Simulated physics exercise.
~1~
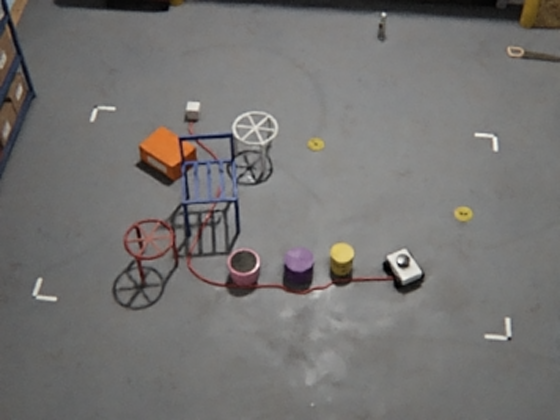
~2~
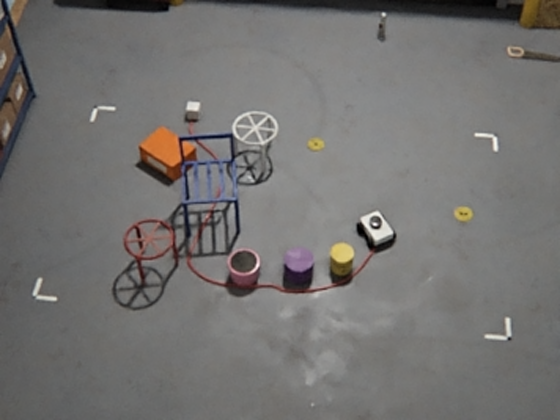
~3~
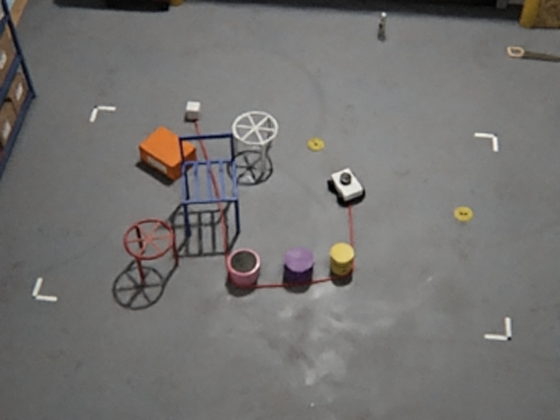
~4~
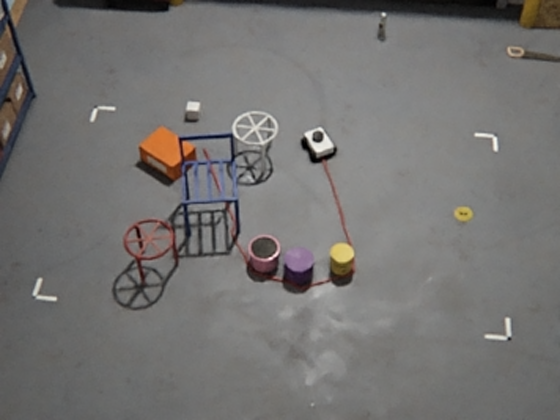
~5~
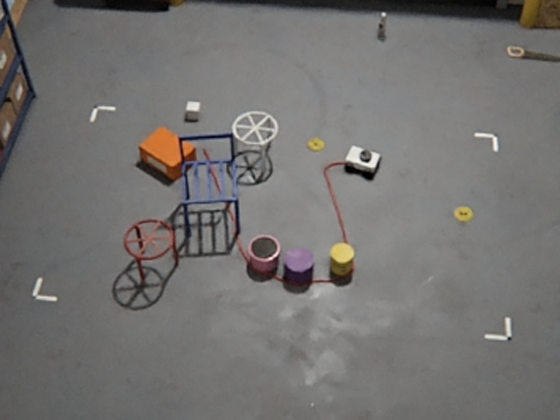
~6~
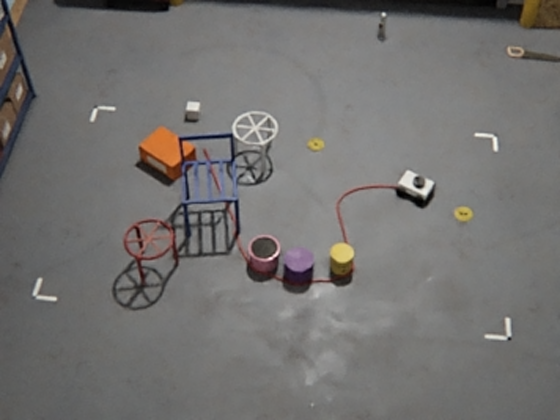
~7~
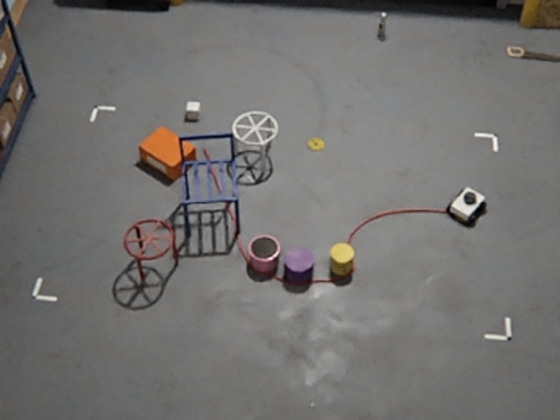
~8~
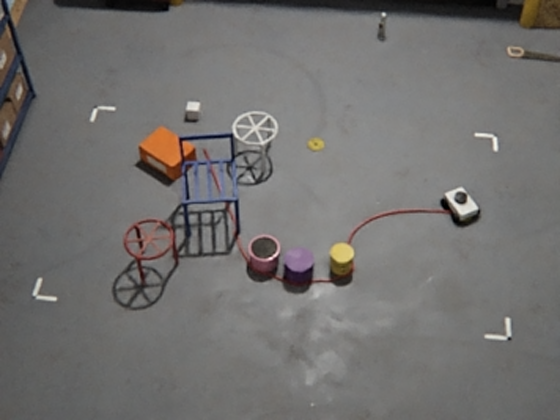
In this clip, a small white cart tows a red lead across a workshop floor, moving up and left around three tubs to a yellow mark, pulling the plug free and shifting the pink pot slightly, then heads down and right to a second mark and stops there, still unplugged.
